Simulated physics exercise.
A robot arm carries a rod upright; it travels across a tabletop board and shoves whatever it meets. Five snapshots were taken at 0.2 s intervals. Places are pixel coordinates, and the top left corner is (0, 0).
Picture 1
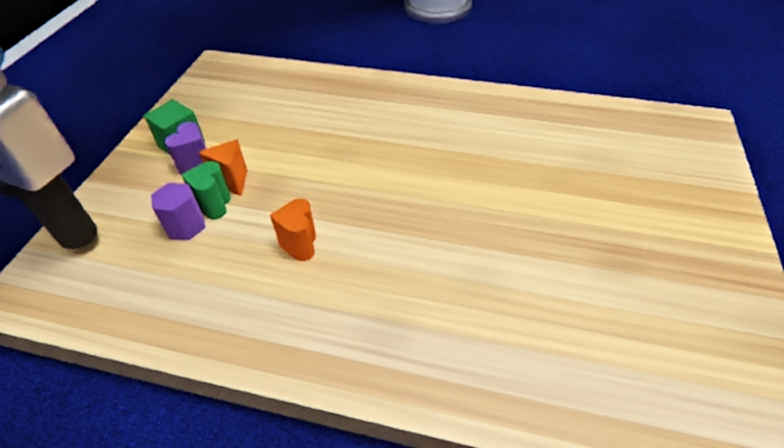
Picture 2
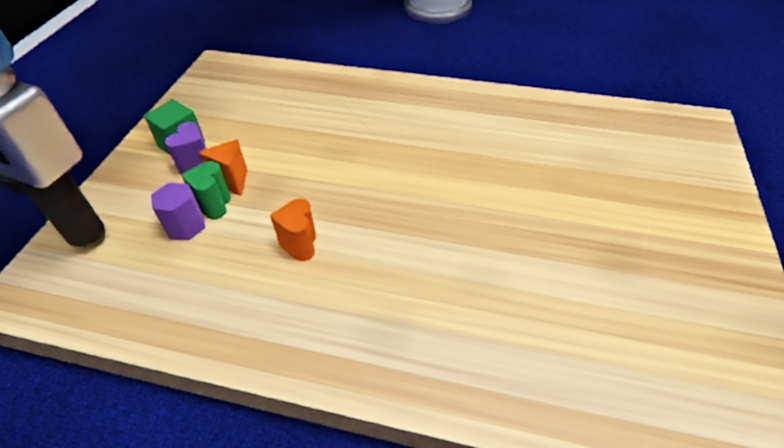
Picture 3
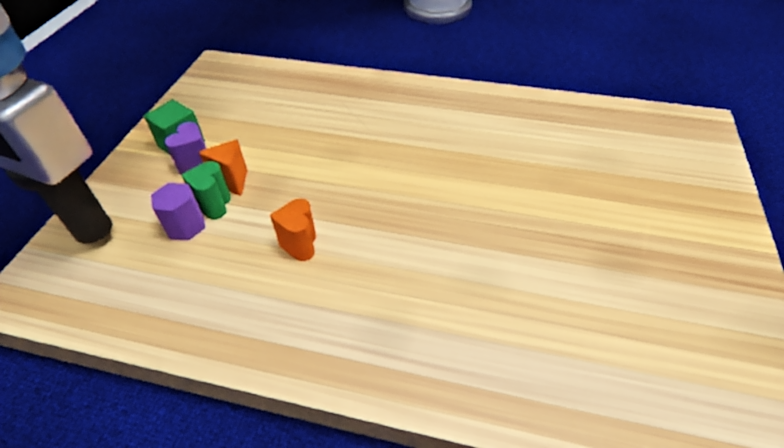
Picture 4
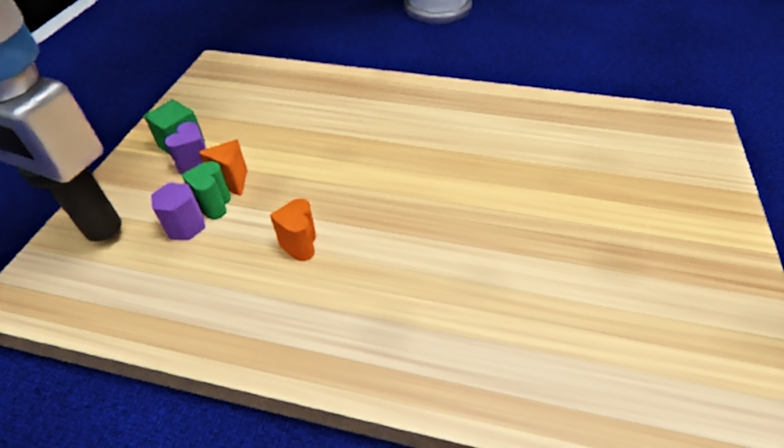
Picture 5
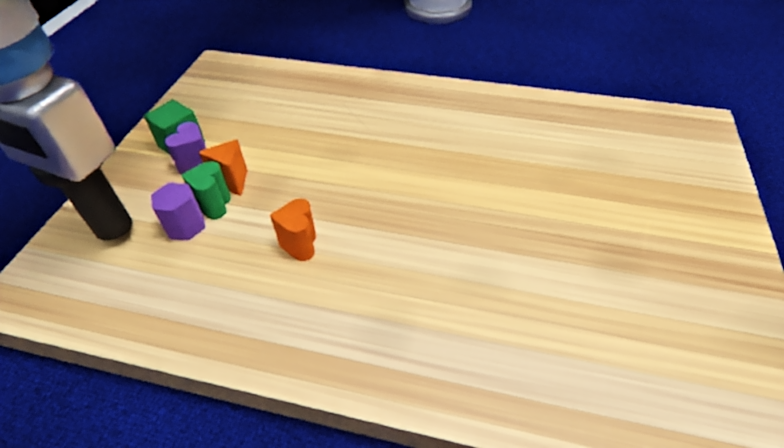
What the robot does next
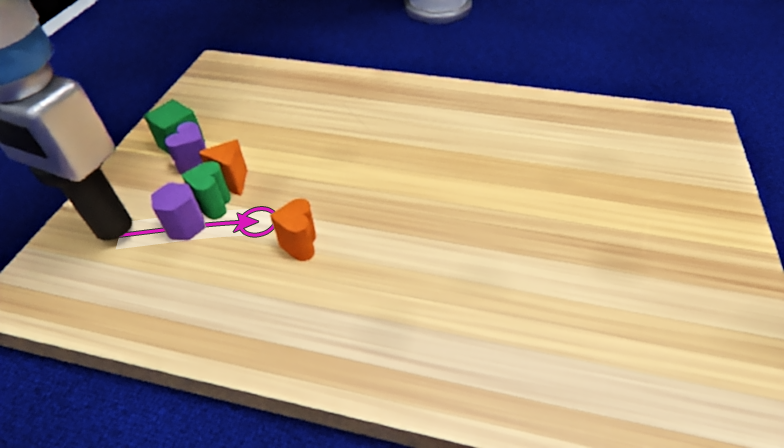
A robotic arm with a black rod at its tip starts at the left edge of a wooden board and slides slowly a short way right, toward a purple hexagon. The hexagon, the green, purple and orange blocks near it, and an orange heart block all stay still, untouched by the rod.
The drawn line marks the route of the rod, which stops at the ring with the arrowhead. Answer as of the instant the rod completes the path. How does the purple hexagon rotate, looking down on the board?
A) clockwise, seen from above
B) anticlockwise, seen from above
It's A.
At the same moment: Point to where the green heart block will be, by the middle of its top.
For the centre of its top, I'd go with (229, 169).
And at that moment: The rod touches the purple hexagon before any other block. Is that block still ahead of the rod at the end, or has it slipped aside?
The block sits ahead of the rod.
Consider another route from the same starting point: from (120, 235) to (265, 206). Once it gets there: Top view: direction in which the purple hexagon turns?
It spins with the clock.
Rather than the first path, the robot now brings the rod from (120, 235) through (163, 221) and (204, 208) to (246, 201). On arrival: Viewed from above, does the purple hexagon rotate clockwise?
Yes, I think so.
The drawn path runs from (120, 235) through (190, 227) to (258, 222).
On the path given first. One third of the way, rod at (162, 221); purple hexagon at (189, 196), turned 10° clockwise; green heart block at (211, 174), turned 25° anticlockwise.
Two thirds of the way, rod at (209, 216); purple hexagon at (237, 194), turned 25° clockwise; green heart block at (227, 169), turned 40° anticlockwise; orange triangle at (228, 147), turned 25° anticlockwise.
At the end, rod at (255, 213); purple hexagon at (285, 192), turned 30° clockwise; green heart block at (229, 169), turned 45° anticlockwise; orange triangle at (228, 147), turned 25° anticlockwise; orange heart block at (299, 215), turned 20° clockwise.
